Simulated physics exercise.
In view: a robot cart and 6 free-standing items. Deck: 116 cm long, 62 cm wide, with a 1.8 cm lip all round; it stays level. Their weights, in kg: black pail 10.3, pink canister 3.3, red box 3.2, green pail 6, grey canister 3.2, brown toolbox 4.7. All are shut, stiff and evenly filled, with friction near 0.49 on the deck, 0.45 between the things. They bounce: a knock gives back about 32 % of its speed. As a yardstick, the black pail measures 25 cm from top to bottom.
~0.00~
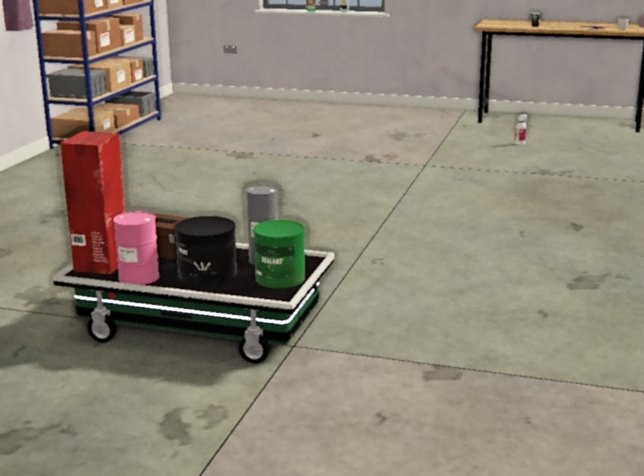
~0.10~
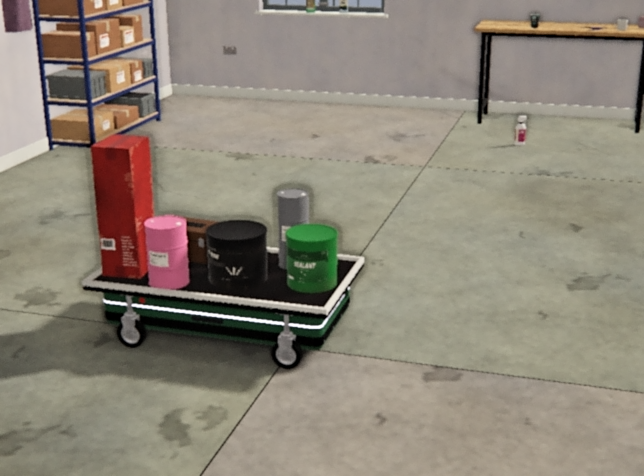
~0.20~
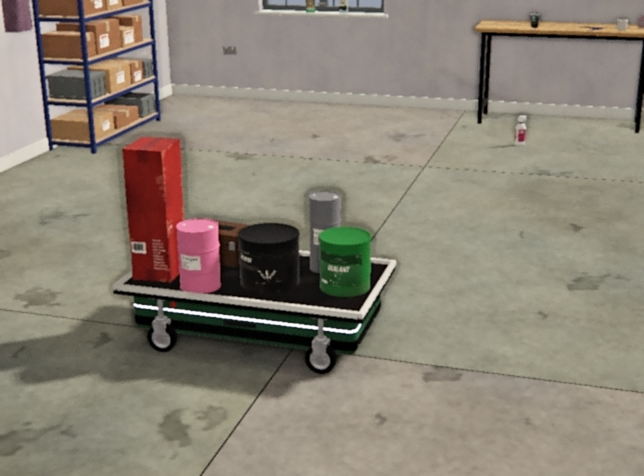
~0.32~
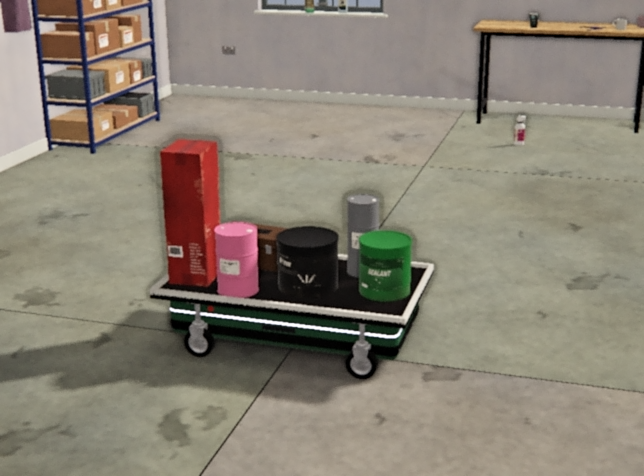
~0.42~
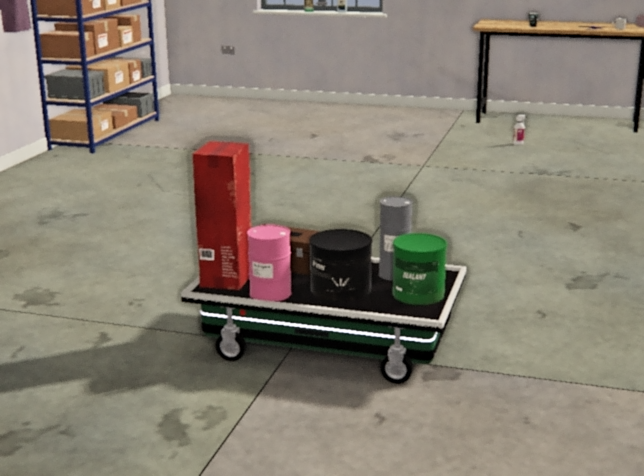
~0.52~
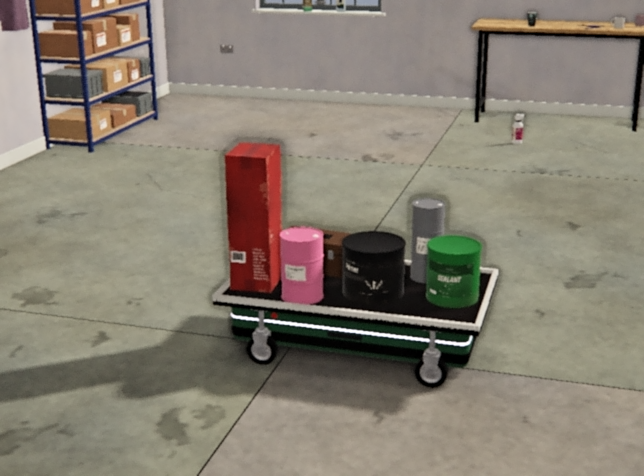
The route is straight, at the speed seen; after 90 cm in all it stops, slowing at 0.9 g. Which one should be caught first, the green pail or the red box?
Of the two named, the latter: The red box.
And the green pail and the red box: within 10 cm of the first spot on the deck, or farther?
The green pail keeps its place; the red box leaves its spot.
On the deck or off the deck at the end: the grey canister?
The grey canister finishes off the deck.
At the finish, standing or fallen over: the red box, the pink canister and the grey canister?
The red box topples; the pink canister keeps standing; the grey canister tips over.
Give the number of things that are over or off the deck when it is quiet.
2 of them.
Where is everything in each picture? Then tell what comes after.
In the first frame, 0 cm covered; green pail (280, 254); red box (96, 203).
In the second frame, 16 cm covered; grey canister (294, 229).
In the third frame, 32 cm covered; black pail (269, 258); pink canister (199, 256).
In the fourth frame, 51 cm covered; grey canister (363, 236).
In the fifth frame, 67 cm covered; black pail (341, 265); pink canister (270, 263).
In the sixth frame, 83 cm covered; green pail (453, 271); red box (255, 218).
Around 0.82 s, 104 cm covered, stopped; red box at 24° to upright near (329, 221); green pail at 4° to upright near (508, 275); grey canister at 32° to upright.
Around 1.02 s, 104 cm covered, stopped; red box at 51° to upright near (356, 224); green pail shifted 2 cm near (506, 277); grey canister on its side.
Around 1.72 s, 104 cm covered, stopped; grey canister now off the deck; red box at 72° to upright near (361, 223); green pail shifted 2 cm near (506, 277).
Finally (2.8 s), off the deck, grey canister; on their side or leaning hard on the deck, red box; not toppled but over 10 cm from the start, black pail, pink canister and brown toolbox; green pail still in place (within 10 cm). Final places as that camera would see them, green pail near (506, 277), red box near (355, 237). Green pail was never lost; red box went at 0.90 s.
